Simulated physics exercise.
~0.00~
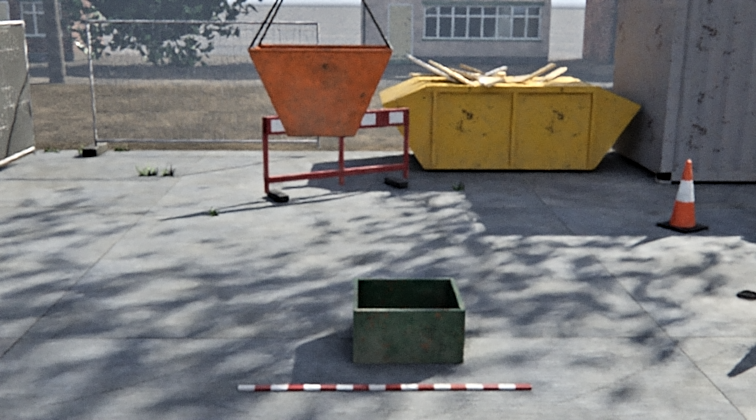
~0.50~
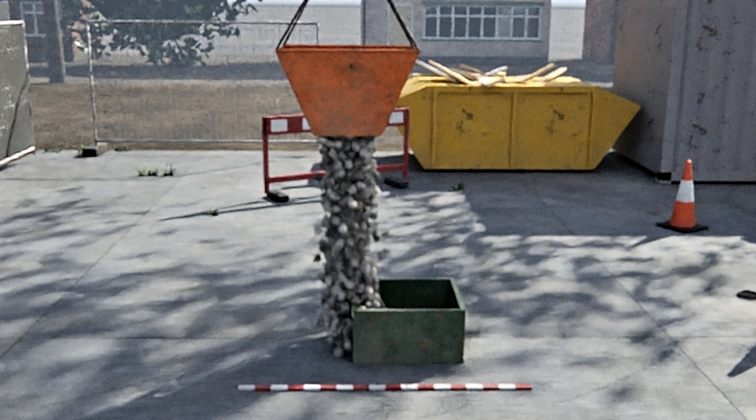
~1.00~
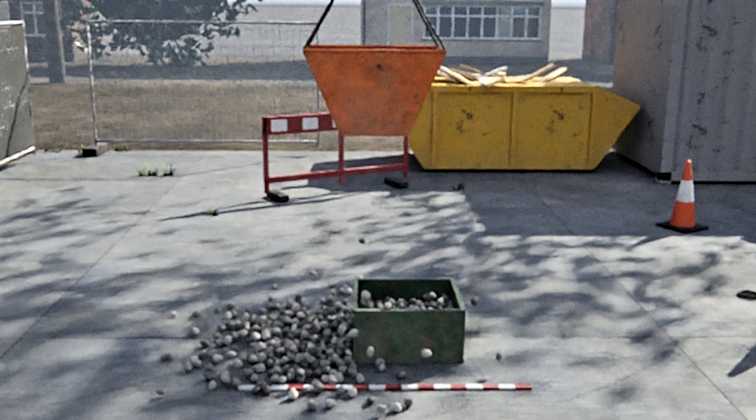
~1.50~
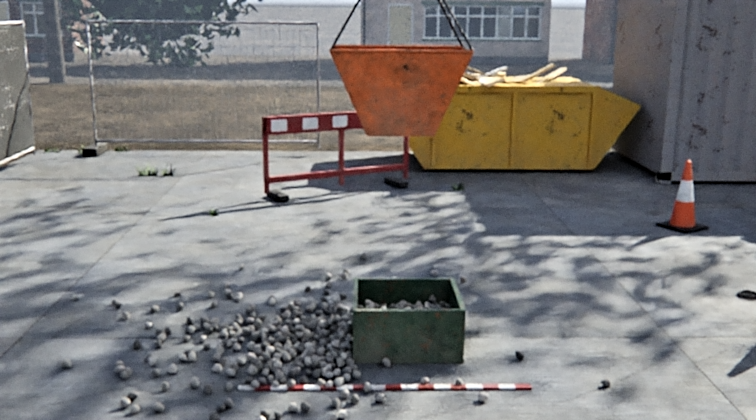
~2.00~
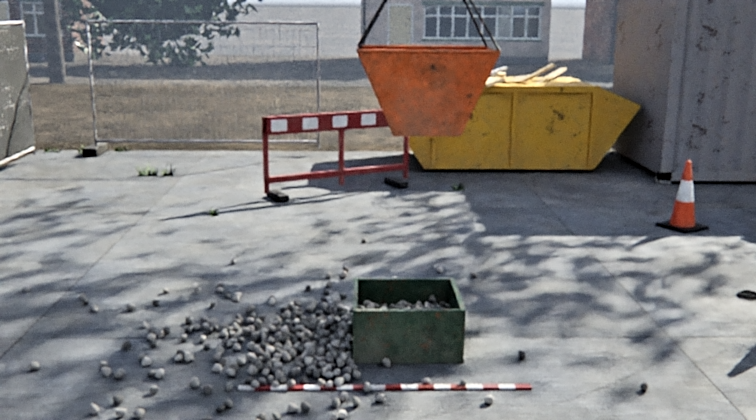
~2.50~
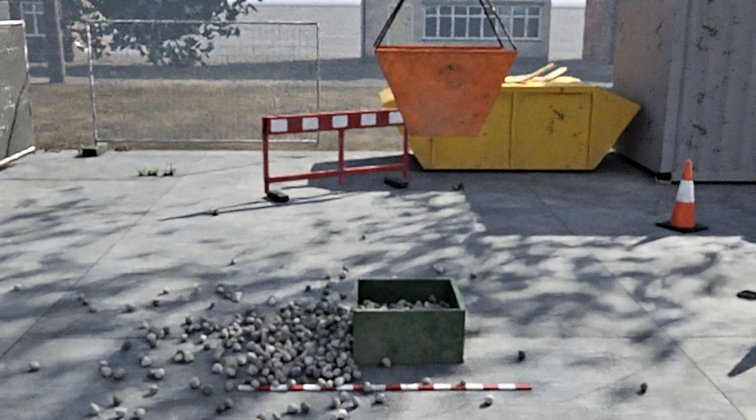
We see an orange hopper moving rightwards above a paved yard, dropping a column of grey stones over the left side of a green bin. Many spill into a spreading pile left of the bin, others settle inside it, and the emptied hopper continues right.
